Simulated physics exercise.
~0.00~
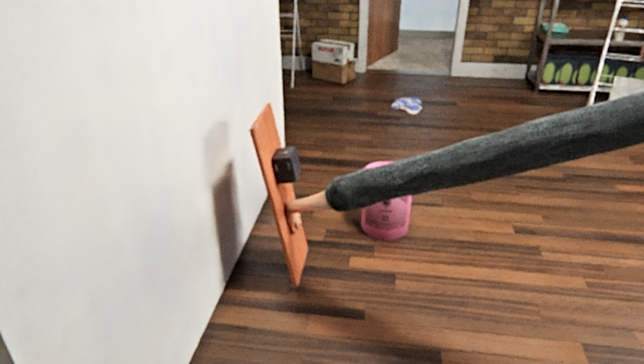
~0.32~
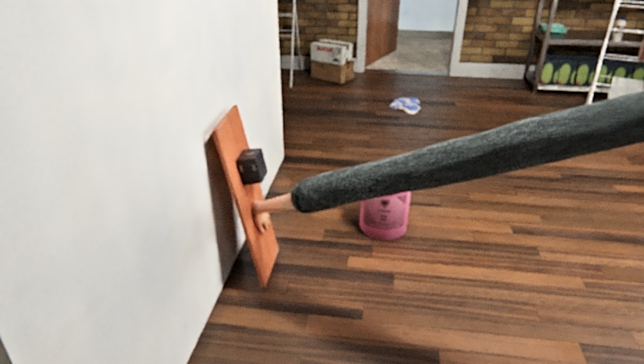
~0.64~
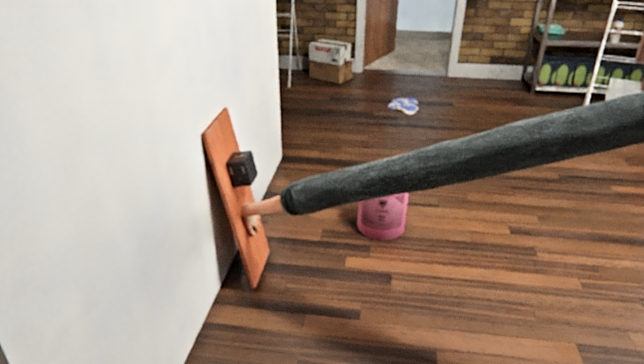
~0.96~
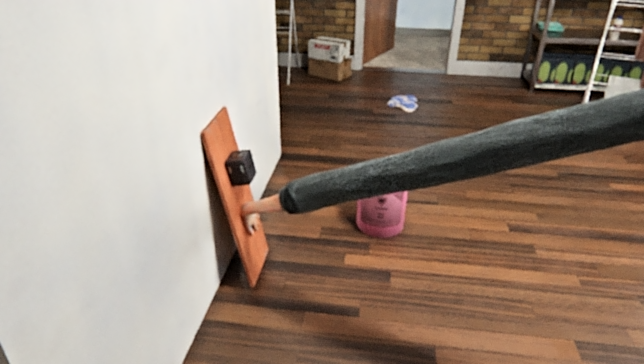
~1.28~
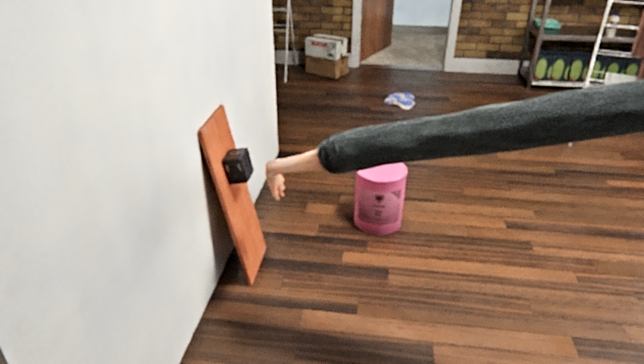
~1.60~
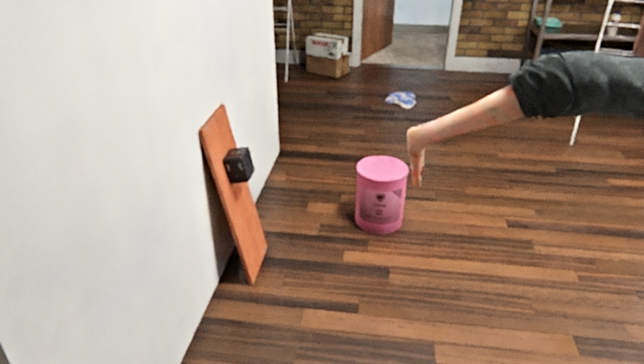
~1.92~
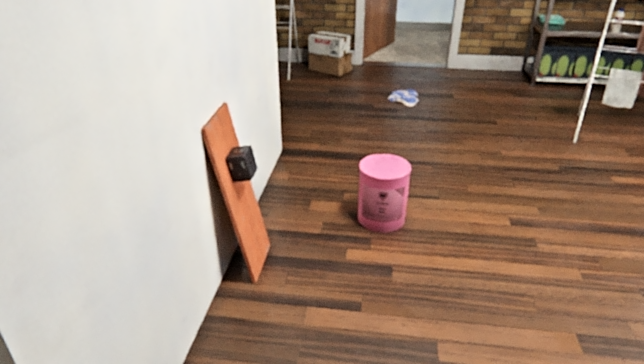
In a room with a dark wooden floor, a hand moved an orange board left and leaned it against a white wall beside a pink pail, then let go and drew back out of view, and the board stayed propped there.
